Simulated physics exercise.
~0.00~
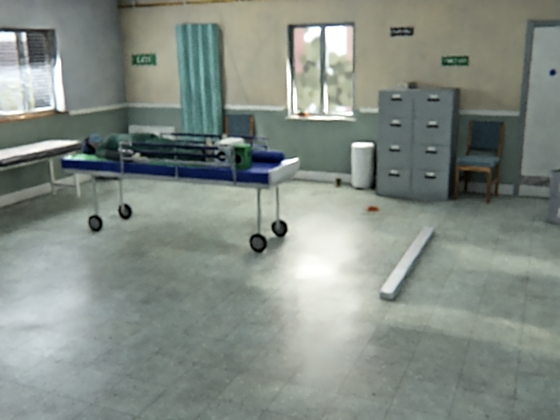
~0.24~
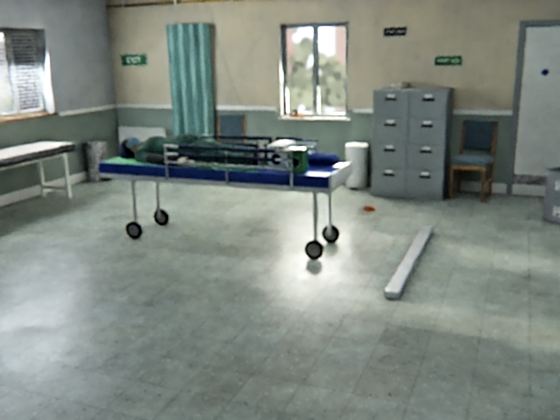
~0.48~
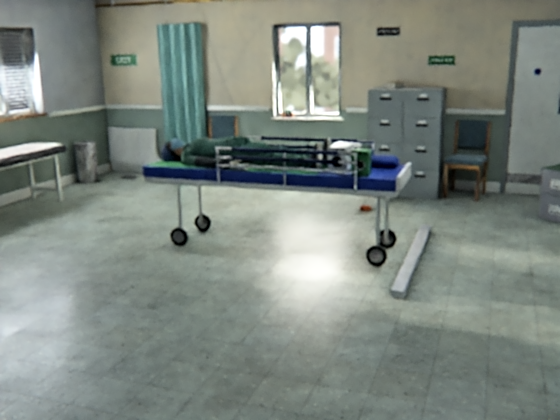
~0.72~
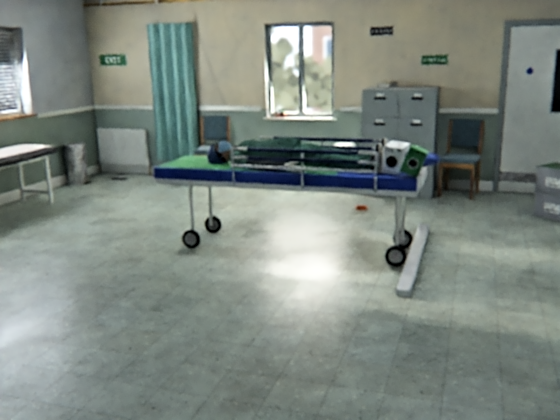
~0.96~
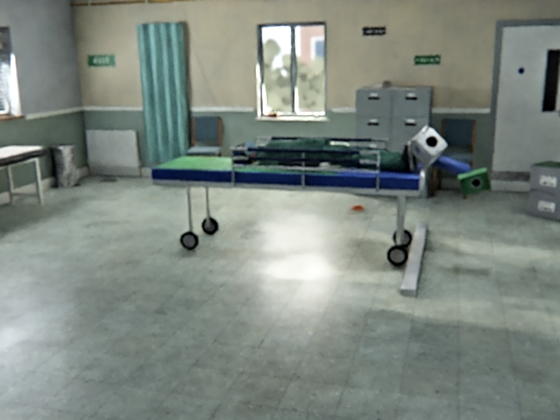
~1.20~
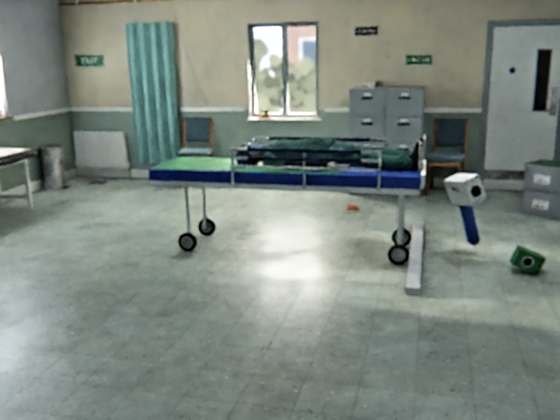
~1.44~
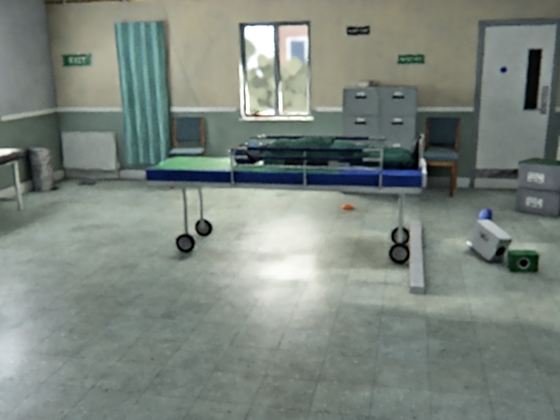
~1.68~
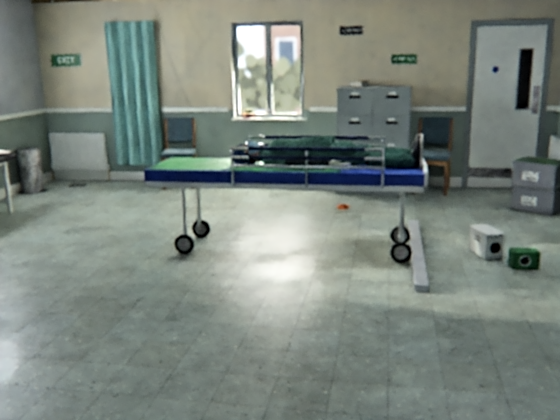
The video shows a wheeled stretcher carrying a person in green rolling right across a room until it stops at a raised sill. The person slides a little further and stays aboard, while a green device, a white box and a blue bottle drop off onto the floor.
